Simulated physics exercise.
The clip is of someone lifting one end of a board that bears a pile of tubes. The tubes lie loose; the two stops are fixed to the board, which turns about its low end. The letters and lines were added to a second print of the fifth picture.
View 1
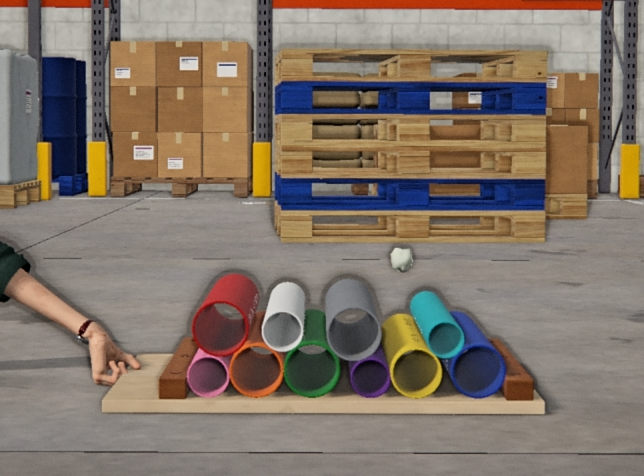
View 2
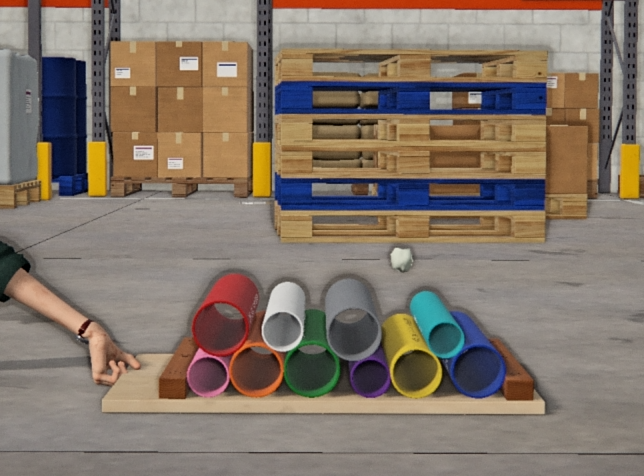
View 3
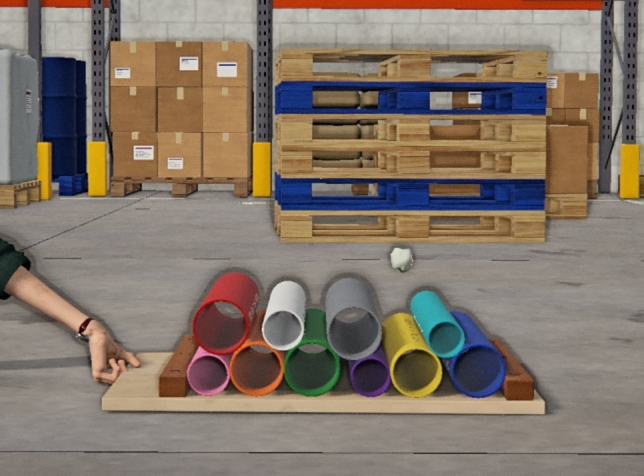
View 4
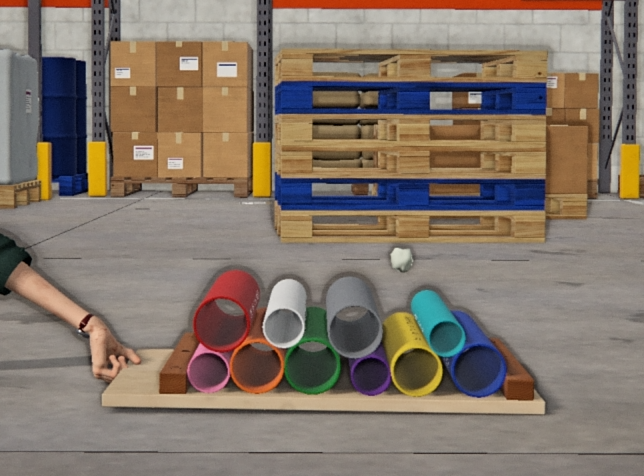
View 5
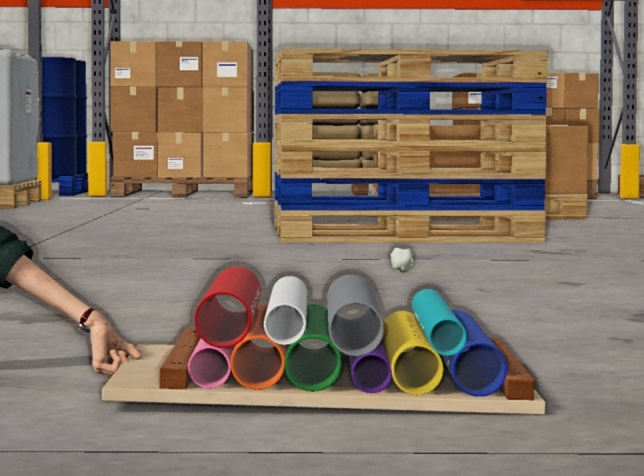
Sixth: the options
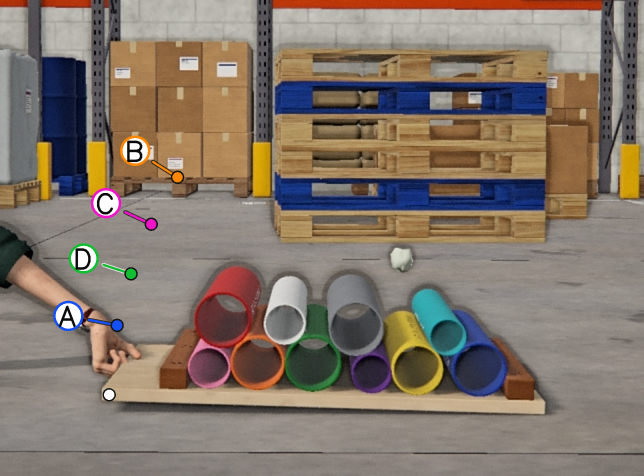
A hand slowly raising the left end of a board slightly, with loose colourful tubes piled between two brown blocks.
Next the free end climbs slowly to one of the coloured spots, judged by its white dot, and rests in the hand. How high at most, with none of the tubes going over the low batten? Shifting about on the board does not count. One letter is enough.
The highest mark that will do is B.
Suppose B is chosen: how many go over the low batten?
The count is none.
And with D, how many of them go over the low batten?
It comes to none.
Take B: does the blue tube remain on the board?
Yes, with B.
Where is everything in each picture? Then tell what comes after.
In the first picture, green tube (312, 370); purple tube (371, 378); yellow tube (416, 373).
In the second picture, yellow tube (416, 373); blue tube (478, 372).
In the third picture, board (323, 371); pink tube (209, 375); orange tube (256, 369); purple tube (371, 377).
In the fourth picture, board (323, 369); pink tube (209, 372); orange tube (257, 367).
In the fifth picture, board (324, 366); pink tube (209, 367); orange tube (258, 363).
On the marked copy, A at (117, 325); B at (177, 177); C at (151, 224); D at (131, 274); the white dot at (109, 395).
Taking B. A third of the way, board at 18°.
Two thirds of the way, board at 32°.
When it is over, board at 32°, none over the low batten.
As for the rest, A none over the low batten; C none over the low batten; D none over the low batten.
